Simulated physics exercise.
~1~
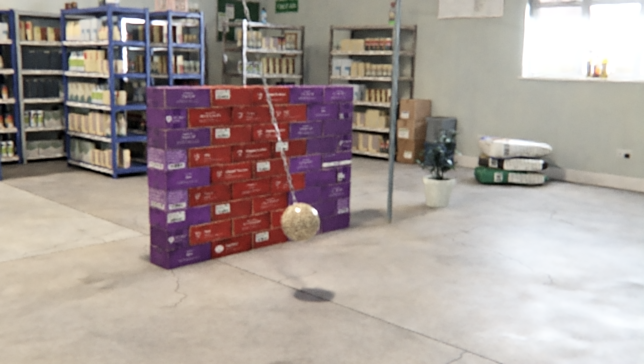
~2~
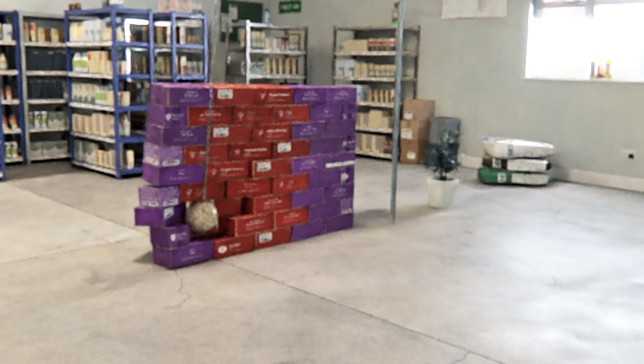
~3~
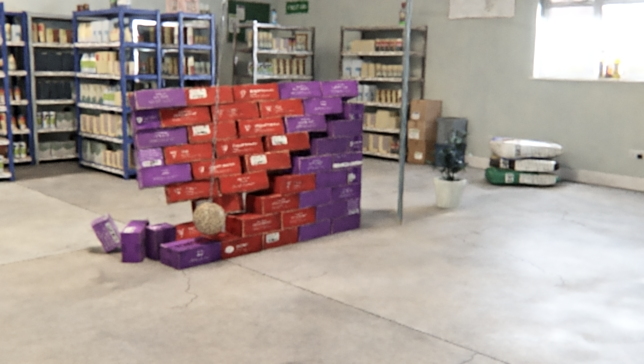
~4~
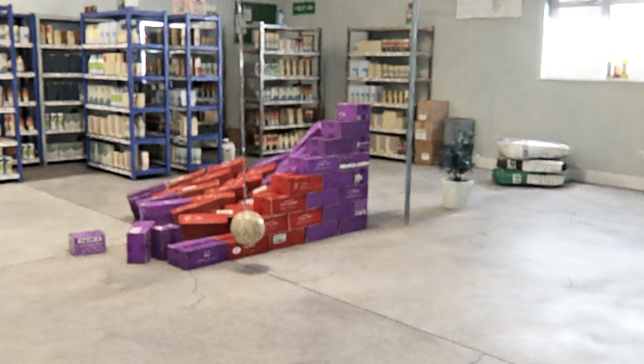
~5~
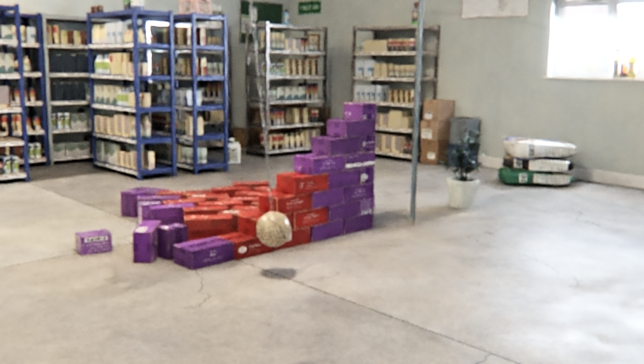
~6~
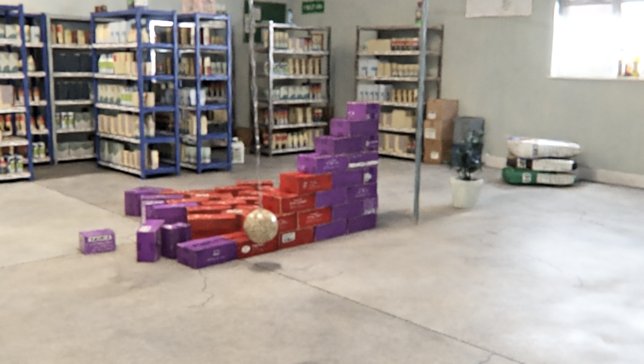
A round ball on a line swung left into a wall of stacked purple and red boxes, pushing out the lower left side until the upper rows tipped and collapsed leftward, leaving a stepped stack standing on the right with the ball hanging before it.
